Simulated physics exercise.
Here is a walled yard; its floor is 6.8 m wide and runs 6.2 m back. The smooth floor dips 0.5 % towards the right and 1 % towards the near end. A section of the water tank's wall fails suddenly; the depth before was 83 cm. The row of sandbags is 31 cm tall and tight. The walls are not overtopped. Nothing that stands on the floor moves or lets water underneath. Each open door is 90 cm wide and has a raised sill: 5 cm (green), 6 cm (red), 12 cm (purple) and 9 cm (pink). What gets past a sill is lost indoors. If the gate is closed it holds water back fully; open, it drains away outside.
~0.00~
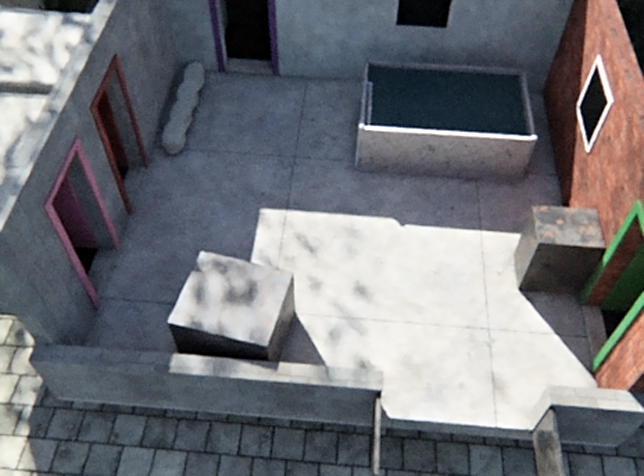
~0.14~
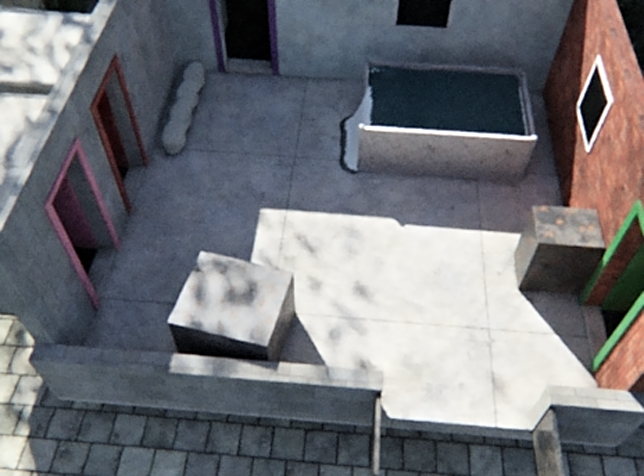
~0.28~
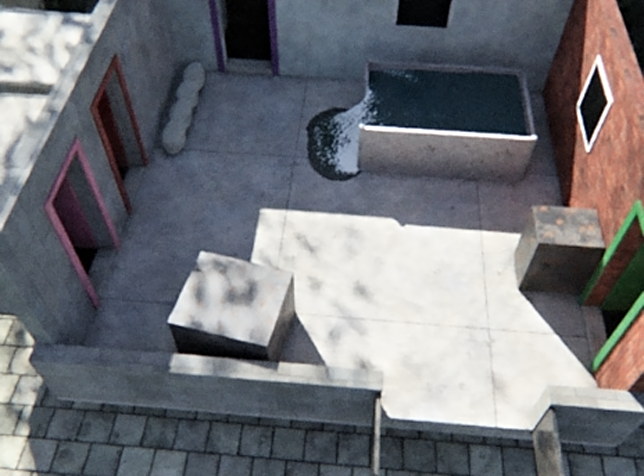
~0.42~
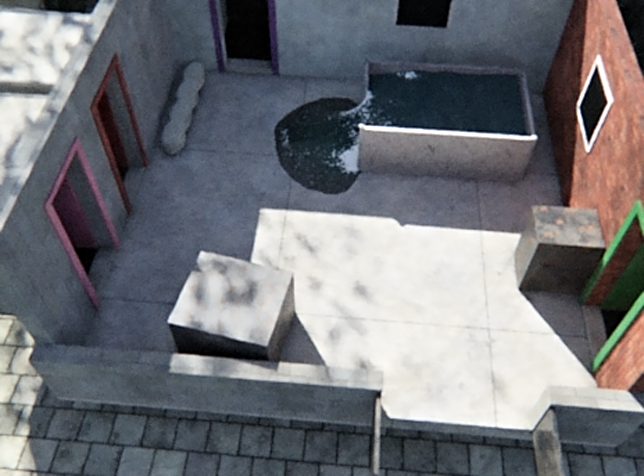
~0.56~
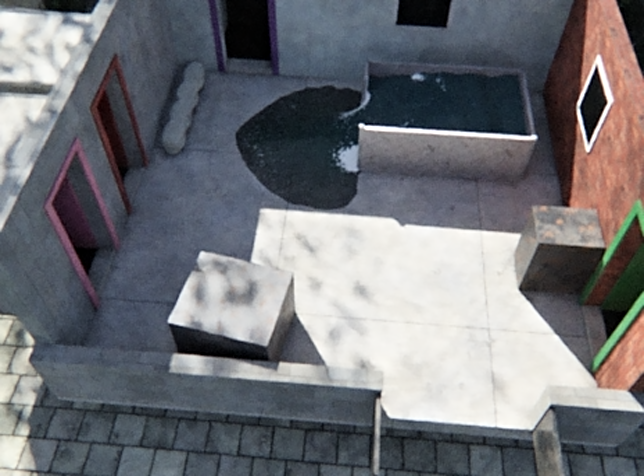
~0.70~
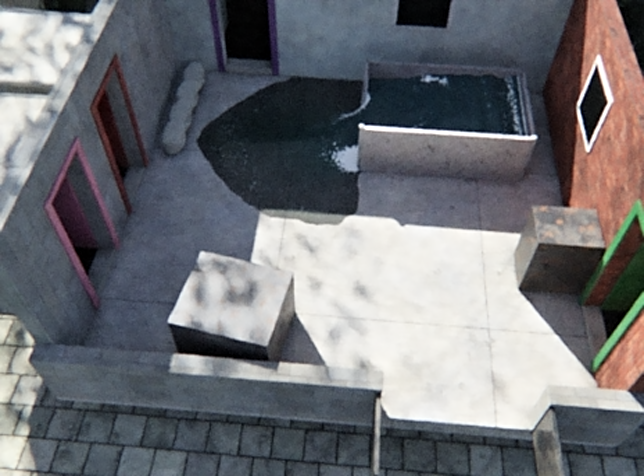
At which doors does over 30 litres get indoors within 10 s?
Within that time: At the green door it keeps below the limit; at the red door it goes over the limit; at the purple door it passes the limit; at the pink door it goes over the limit.
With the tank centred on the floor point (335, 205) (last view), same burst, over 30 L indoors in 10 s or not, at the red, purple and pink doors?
Then: Red past it, purple below, pink above.
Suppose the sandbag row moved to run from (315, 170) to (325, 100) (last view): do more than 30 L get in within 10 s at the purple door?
Against that limit: Purple below.
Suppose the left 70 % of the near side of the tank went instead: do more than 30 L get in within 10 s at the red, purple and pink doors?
Against that limit: Red below, purple below, pink over.
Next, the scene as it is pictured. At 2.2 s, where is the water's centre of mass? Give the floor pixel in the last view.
Near (335, 144).
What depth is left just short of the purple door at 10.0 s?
About 4.0 cm.
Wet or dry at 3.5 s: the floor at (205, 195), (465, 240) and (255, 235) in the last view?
In that order: Wet, not reached, wet.
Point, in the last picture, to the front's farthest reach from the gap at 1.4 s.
At about (127, 221).
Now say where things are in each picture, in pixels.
The water tank at (445, 101) is whole and still, 83 cm deep, in the first frame.
The front is at (352, 119), 0.7 m from the gap at (363, 132); 0.3 m2 of floor is under water; 83 cm left at the back of the water tank, in the second frame.
Water pours out at (363, 133) and has run 1.0 m, to (314, 123); typically 13 cm deep outside, 83 cm at the water tank's back, in the third frame.
Water pours out at (363, 135) and has run 1.4 m, to (282, 126); typically 10 cm deep outside, 83 cm at the water tank's back, in the fourth frame.
Water pours out at (363, 134) and has run 2.1 m, to (243, 130); typically 7 cm deep outside, 82 cm at the water tank's back, in the fifth frame.
The front is at (202, 140), 2.7 m from the gap at (363, 134); 6.4 m2 of floor is under water; 74 cm left at the back of the water tank, in the sixth frame.
After 1.4 s water covers 35 % of the floor and is deepest (45 cm) near (357, 145); green door not reached, red door 14 cm at the sill, 15 L in, purple door 11 cm at the sill, 0 L in, pink door not reached.
After 2.2 s water covers 45 % of the floor and is deepest (38 cm) near (131, 212); green door not reached, red door 21 cm at the sill, 125 L in, purple door 24 cm at the sill, 9 L in, pink door 17 cm at the sill, 3 L in.
After 3.5 s water covers 50 % of the floor and is deepest (36 cm) near (75, 372); green door not reached, red door 17 cm at the sill, 268 L in, purple door 20 cm at the sill, 77 L in, pink door 13 cm at the sill, 25 L in.
After 6.0 s water covers 70 % of the floor and is deepest (32 cm) near (212, 383); green door 2 cm at the sill, 0 L in, red door 13 cm at the sill, 335 L in, purple door 13 cm at the sill, 106 L in, pink door 17 cm at the sill, 44 L in.
After 10.0 s water covers 95 % of the floor and is deepest (18 cm) near (557, 199); green door 8 cm at the sill, 9 L in, red door 11 cm at the sill, 380 L in, purple door 4 cm at the sill, 108 L in, pink door 14 cm at the sill, 184 L in.
